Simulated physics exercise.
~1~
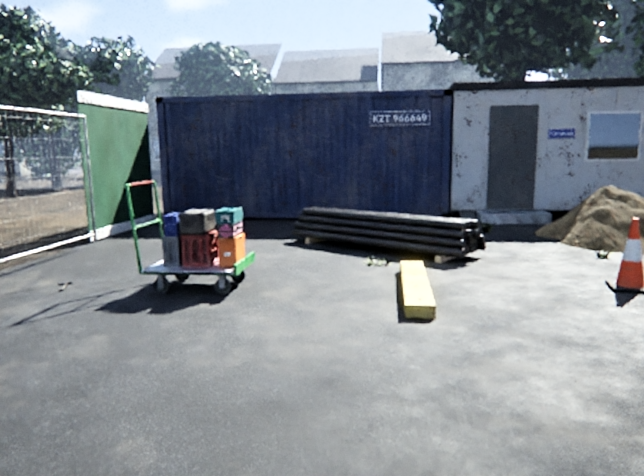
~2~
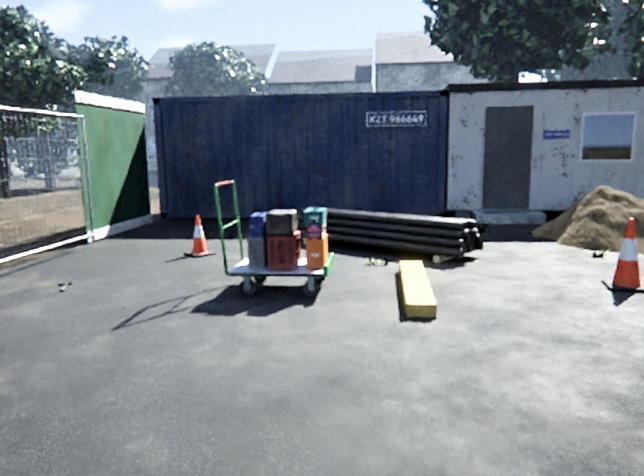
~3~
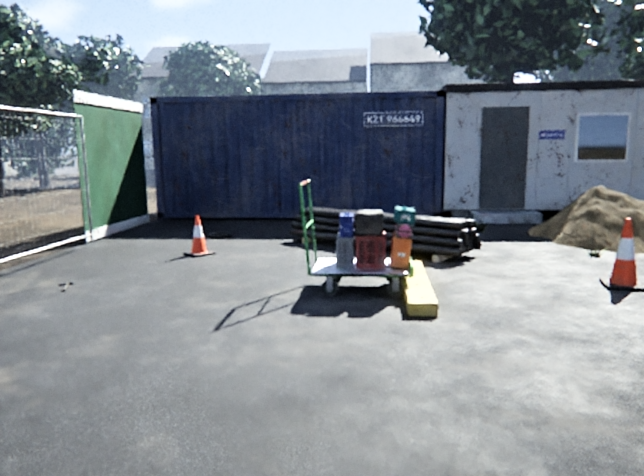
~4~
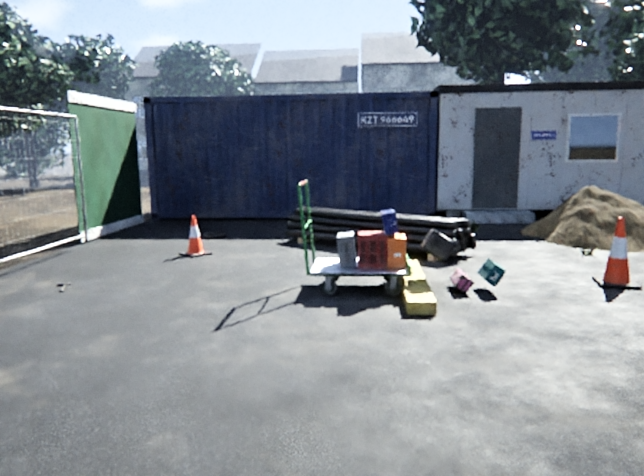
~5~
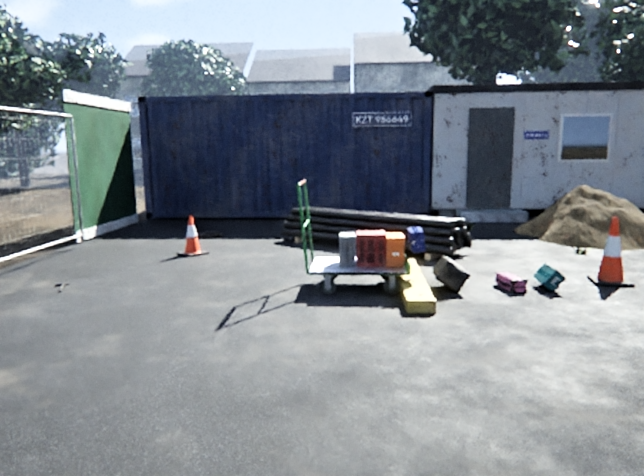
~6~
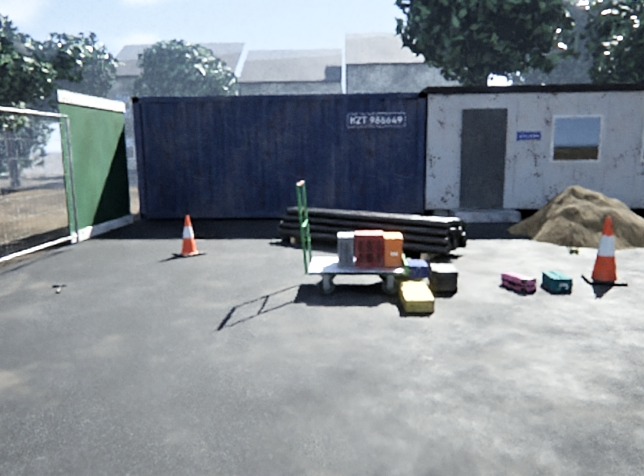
Green-handled cart rolling right, stopping at a low yellow kerb and throwing four items forward while three crates stay on deck.
